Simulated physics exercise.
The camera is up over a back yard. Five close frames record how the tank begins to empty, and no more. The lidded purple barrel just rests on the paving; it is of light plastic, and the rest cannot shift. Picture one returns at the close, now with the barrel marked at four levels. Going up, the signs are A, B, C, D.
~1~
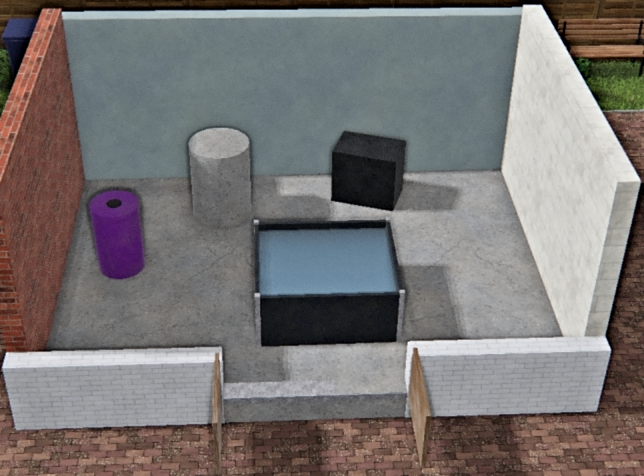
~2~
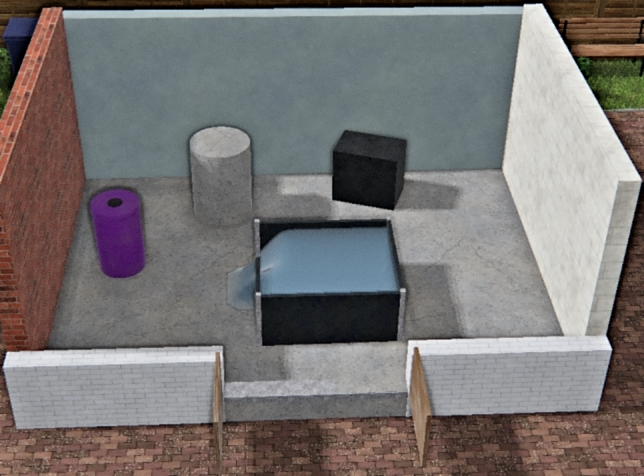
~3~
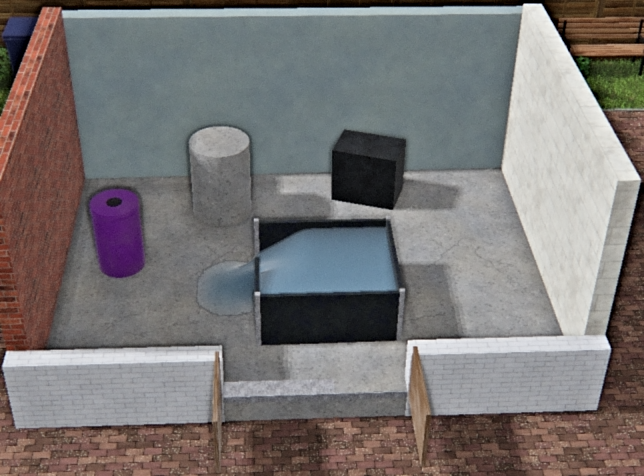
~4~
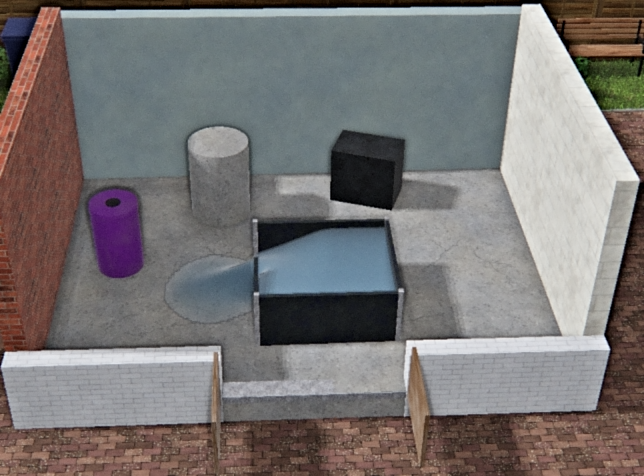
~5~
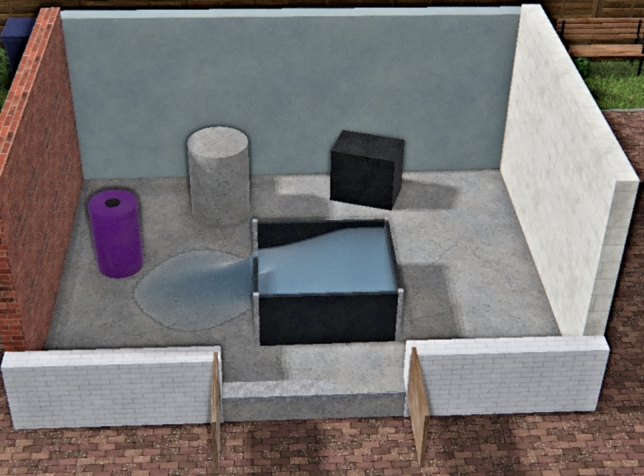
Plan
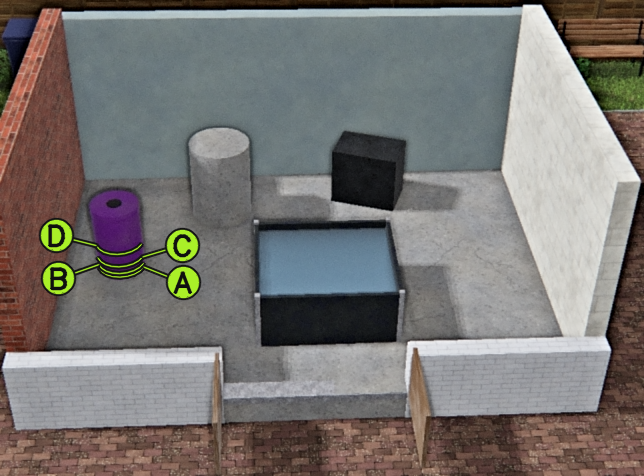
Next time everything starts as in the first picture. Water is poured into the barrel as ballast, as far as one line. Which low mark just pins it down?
The limit is D.
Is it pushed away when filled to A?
Yes, it does.
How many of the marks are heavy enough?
One of them.
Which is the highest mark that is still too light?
The answer is C.
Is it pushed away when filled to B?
Yes, that goes wrong.
On the marked copy, A at (120, 277); B at (119, 273); C at (118, 266); D at (117, 254); from the bottom up A, B, C, D.
For mark A, it is pushed about 3 times its own width away.
For mark B, it is pushed about 3 times its own width away.
For mark C, it is pushed about its own width away.
For mark D, it does not move.
